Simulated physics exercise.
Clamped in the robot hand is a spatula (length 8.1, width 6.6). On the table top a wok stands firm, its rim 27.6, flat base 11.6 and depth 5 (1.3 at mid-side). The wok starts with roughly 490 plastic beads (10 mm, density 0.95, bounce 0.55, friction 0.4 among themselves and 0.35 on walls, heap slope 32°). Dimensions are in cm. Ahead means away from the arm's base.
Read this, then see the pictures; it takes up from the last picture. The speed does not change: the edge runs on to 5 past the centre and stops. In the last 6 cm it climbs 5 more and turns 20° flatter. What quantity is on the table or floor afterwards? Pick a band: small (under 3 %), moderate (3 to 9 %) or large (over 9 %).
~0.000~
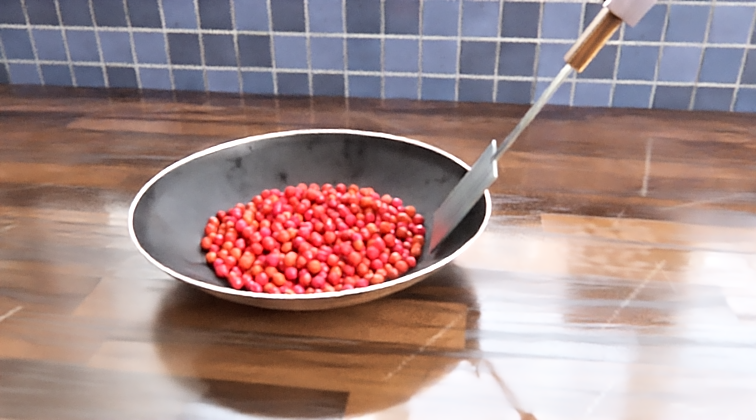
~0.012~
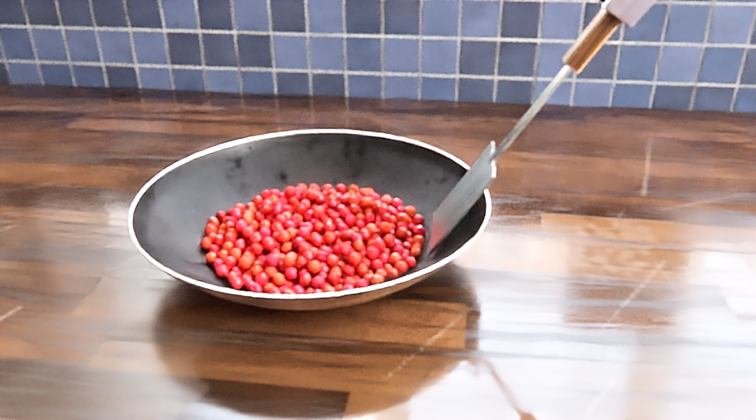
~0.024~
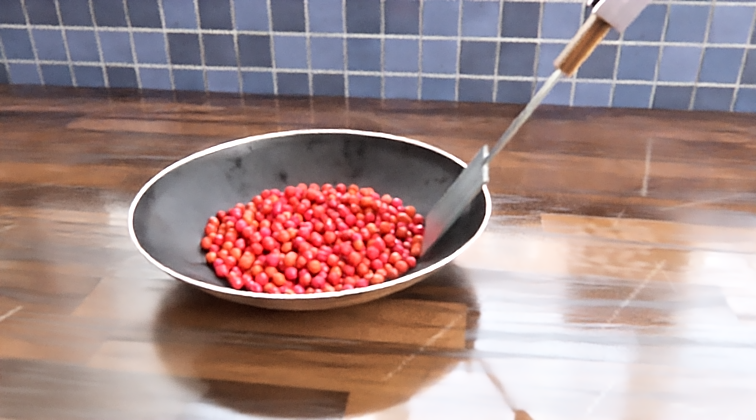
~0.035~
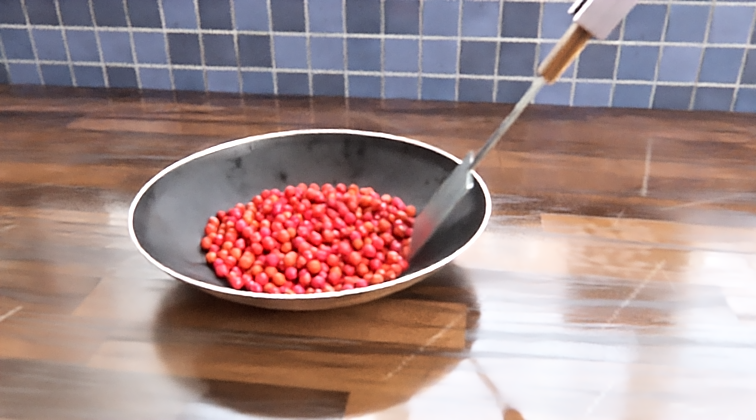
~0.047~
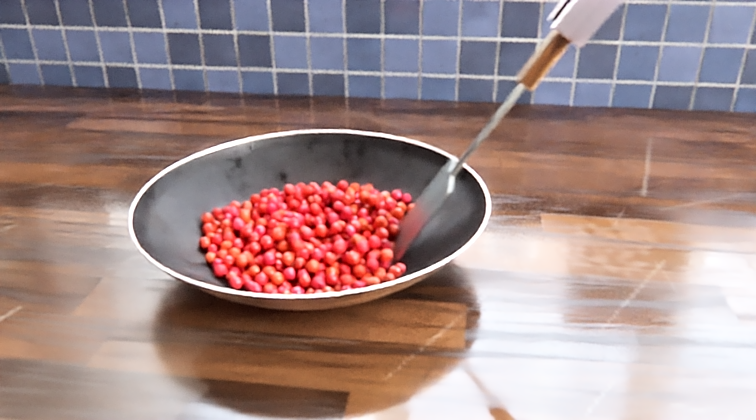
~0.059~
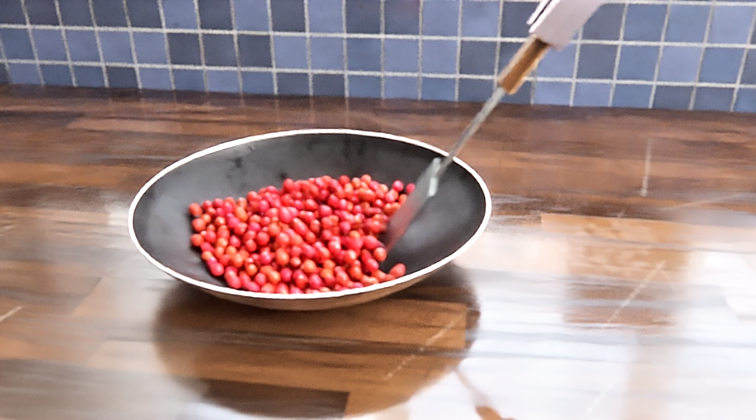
The share is moderate, 3 to 9 %.
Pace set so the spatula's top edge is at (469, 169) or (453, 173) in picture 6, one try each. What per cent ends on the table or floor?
0 % and 0 %.
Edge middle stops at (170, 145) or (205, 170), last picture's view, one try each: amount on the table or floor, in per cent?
I'd say some 25 per cent, then some 15 per cent.
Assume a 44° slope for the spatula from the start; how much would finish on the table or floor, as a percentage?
It would then be close to 5 %.
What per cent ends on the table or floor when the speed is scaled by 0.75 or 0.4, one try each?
Close to 0 and 0 percent respectively.
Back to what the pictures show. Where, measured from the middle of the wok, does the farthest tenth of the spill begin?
100 centimetres, give or take.
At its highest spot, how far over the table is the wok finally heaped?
Close to 5.0 centimetres high.
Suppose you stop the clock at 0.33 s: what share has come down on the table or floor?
About 4 per cent.
After 0.09 s, sloping 57°, highest piece 6 above the table; 487 in the wok.
After 0.12 s, sloping 50°, highest piece 7 above the table; 487 in the wok.
After 0.33 s, sloping 37°, highest piece 9 above the table; 466 in the wok, 19 on the table or floor, 2 on the blade or in flight.
After 1.38 s, sloping 37°, highest piece 5 above the table; 465 in the wok, 22 on the table or floor.
At rest, 465 in the wok, 22 on the table or floor. That is 5 % on the table or floor.
